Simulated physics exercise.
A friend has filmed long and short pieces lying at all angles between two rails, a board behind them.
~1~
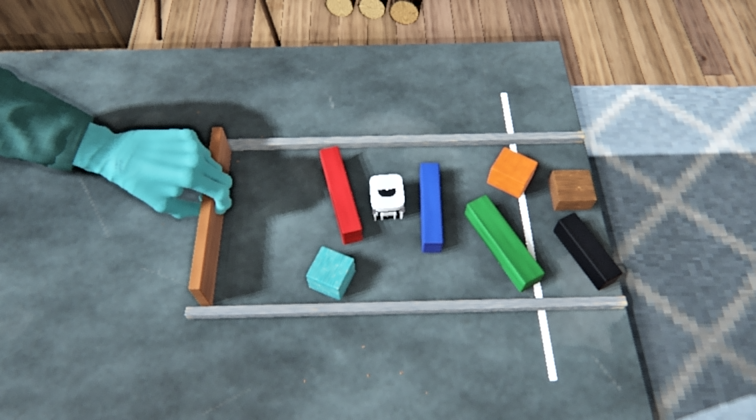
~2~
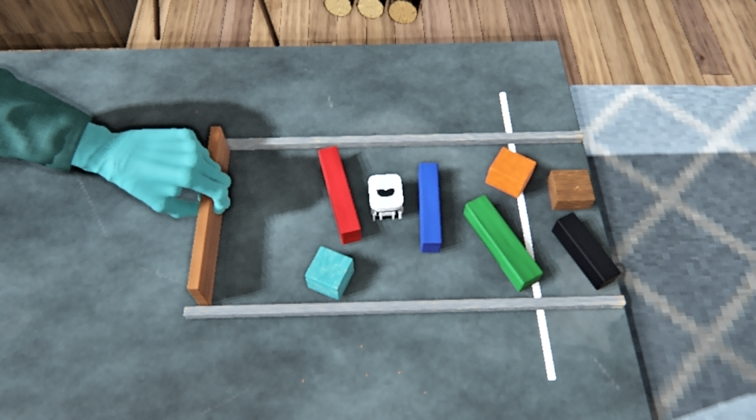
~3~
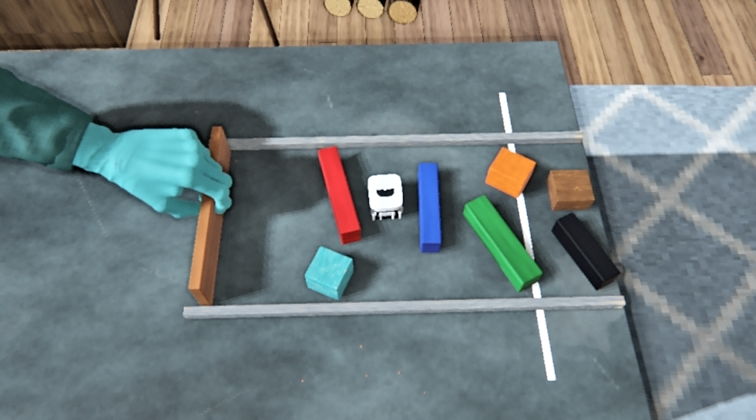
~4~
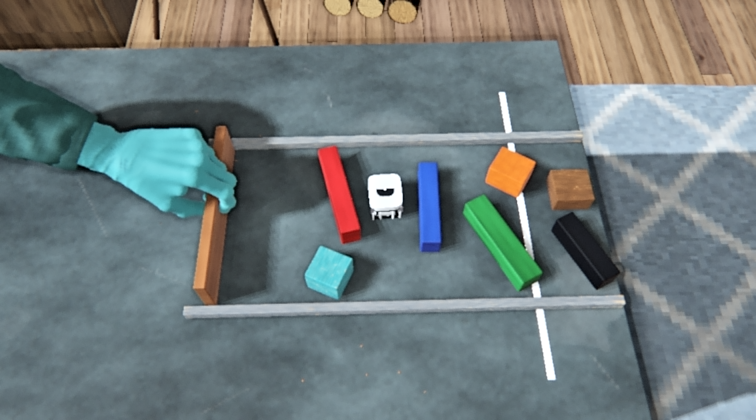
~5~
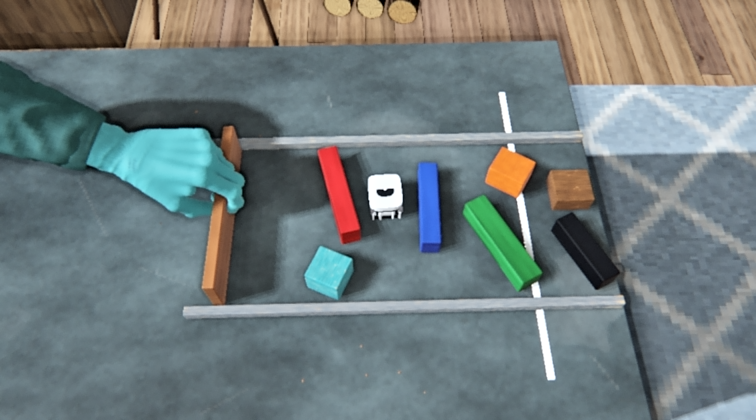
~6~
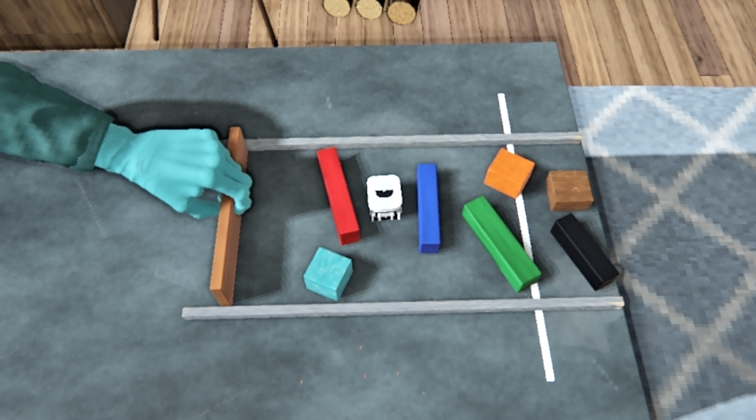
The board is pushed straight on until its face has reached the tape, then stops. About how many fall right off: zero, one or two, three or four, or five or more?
The number that fall off is three or four.
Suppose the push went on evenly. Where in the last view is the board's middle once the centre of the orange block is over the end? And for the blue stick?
For the orange block at (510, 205), for the blue stick at (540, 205).
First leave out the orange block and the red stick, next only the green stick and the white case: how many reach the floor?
The counts: 1 and 1.
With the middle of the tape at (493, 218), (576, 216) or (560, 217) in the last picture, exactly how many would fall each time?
Try by try, 1, 6 and 5.
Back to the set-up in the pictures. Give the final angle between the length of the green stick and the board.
About 5°.
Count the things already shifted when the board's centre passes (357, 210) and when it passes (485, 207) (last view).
3 and 8.
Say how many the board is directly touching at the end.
It touches 2.
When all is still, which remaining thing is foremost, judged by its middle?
The green stick ends nearest.
A little later, none off yet; brown block at rest near (569, 191); black stick at rest near (583, 251); orange block at rest near (509, 173).
Next, none off yet; brown block shifted about its own width near (595, 191); black stick shifted a little near (598, 252); orange block shifted about its own width near (560, 165).
When it is over, the number that fall off is three or four; down, orange block, black stick and brown block.
